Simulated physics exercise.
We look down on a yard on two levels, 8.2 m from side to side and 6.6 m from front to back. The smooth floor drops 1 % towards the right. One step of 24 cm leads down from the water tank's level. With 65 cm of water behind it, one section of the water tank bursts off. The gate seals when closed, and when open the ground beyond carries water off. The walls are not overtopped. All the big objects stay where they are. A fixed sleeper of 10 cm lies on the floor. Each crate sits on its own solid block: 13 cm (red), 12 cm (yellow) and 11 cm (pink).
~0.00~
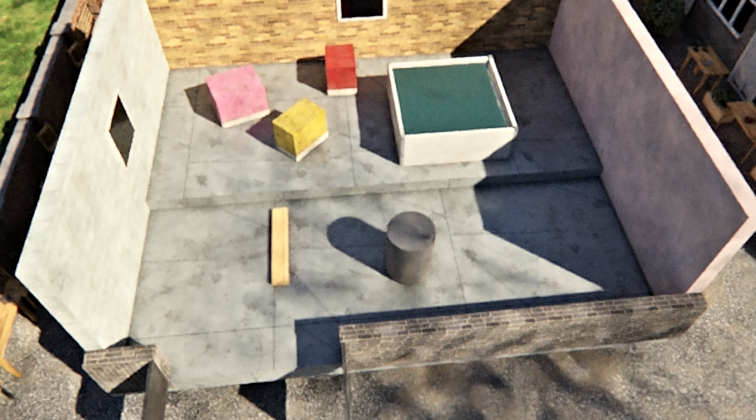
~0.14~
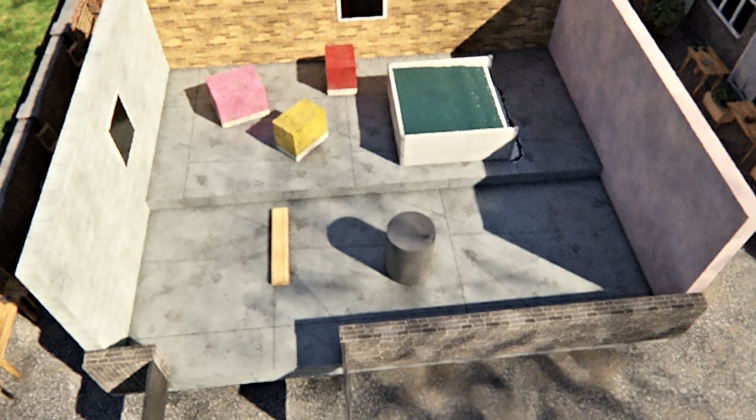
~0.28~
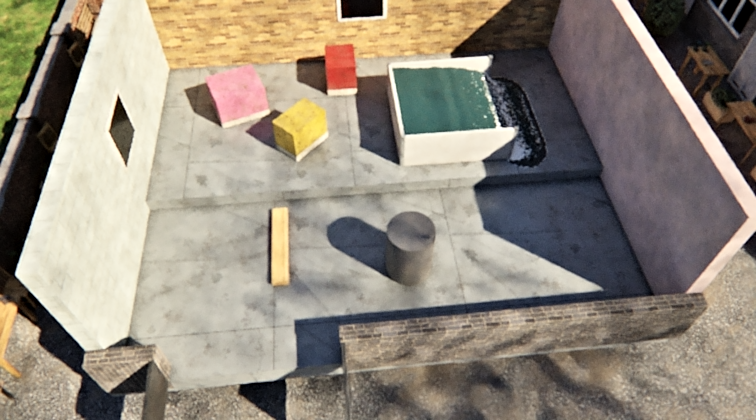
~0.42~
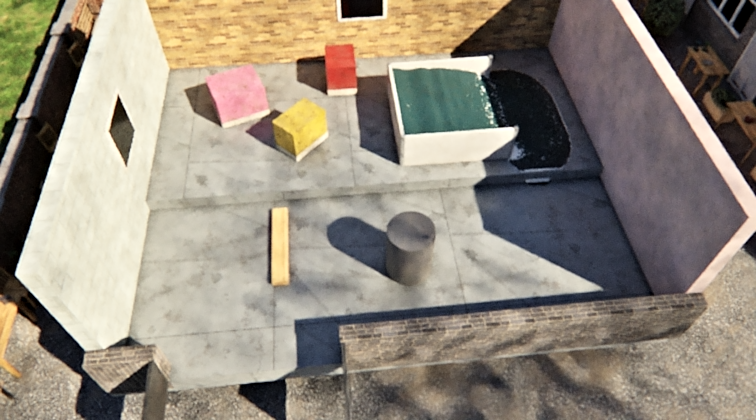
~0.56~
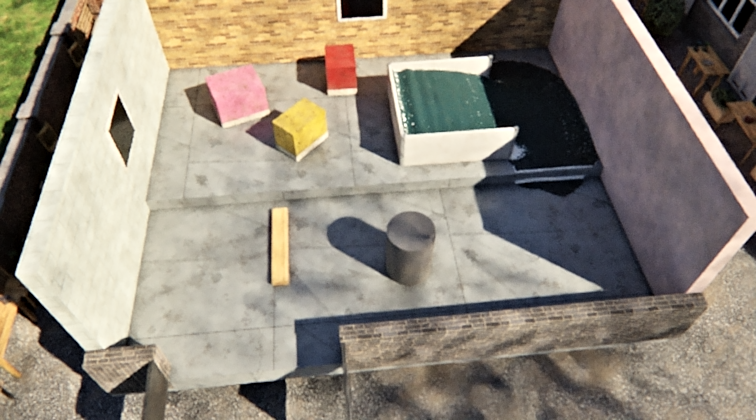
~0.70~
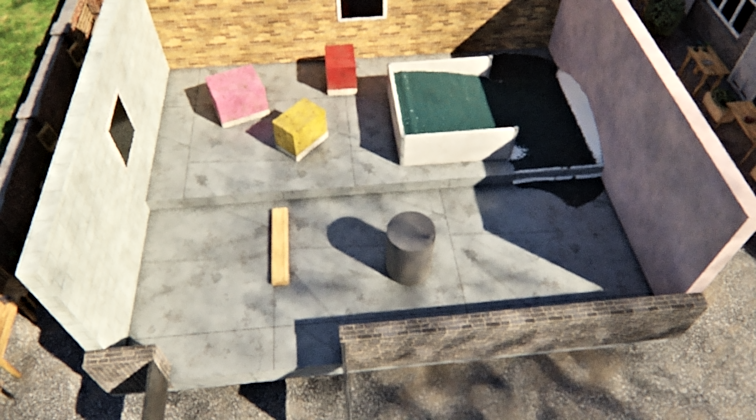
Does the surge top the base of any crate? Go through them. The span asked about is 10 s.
One by one: The red crate gets wet; the yellow crate keeps dry; the pink crate keeps dry.
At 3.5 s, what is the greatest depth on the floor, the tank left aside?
Roughly 32 cm.
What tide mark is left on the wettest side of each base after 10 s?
Peaks in cm: Red 28, yellow 7, pink 7.
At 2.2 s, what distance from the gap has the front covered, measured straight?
Some 4.6 m out.
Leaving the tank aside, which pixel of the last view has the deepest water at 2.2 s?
Near (544, 50).
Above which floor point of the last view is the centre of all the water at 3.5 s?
At about (512, 142).
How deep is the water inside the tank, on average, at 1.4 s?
Roughly 32 cm on average.
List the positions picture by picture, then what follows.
In the first picture, the water tank at (449, 98) is whole and still, 65 cm deep.
In the second picture, the front is at (515, 158), 1.0 m from the gap at (497, 110); 0.5 m2 of floor is under water; 65 cm left at the back of the water tank.
In the third picture, the front is at (533, 164), 1.3 m from the gap at (496, 112); 1.6 m2 of floor is under water; 65 cm left at the back of the water tank.
In the fourth picture, the front is at (552, 170), 1.6 m from the gap at (496, 113); 3.0 m2 of floor is under water; 64 cm left at the back of the water tank.
In the fifth picture, the front is at (596, 152), 2.0 m from the gap at (496, 114); 4.9 m2 of floor is under water; 56 cm left at the back of the water tank.
In the sixth picture, water pours out at (496, 114) and has run 2.3 m, to (602, 182); deepest outside 52 cm, 55 cm at the water tank's back.
After 1.4 s water covers 15 % of the floor and is deepest (48 cm) near (574, 117); red plinth not reached, yellow plinth not reached, pink plinth not reached.
After 2.2 s water covers 20 % of the floor and is deepest (48 cm) near (544, 50); red plinth not reached, yellow plinth not reached, pink plinth not reached.
After 3.5 s water covers 35 % of the floor and is deepest (32 cm) near (360, 83); red plinth reached, yellow plinth not reached, pink plinth not reached.
After 6.0 s water covers 75 % of the floor and is deepest (16 cm) near (647, 298); red plinth reached, yellow plinth reached, pink plinth reached.
After 10.0 s water covers 90 % of the floor and is deepest (10 cm) near (645, 320); highest at the red plinth 28 cm, highest at the yellow plinth 7 cm, highest at the pink plinth 7 cm.
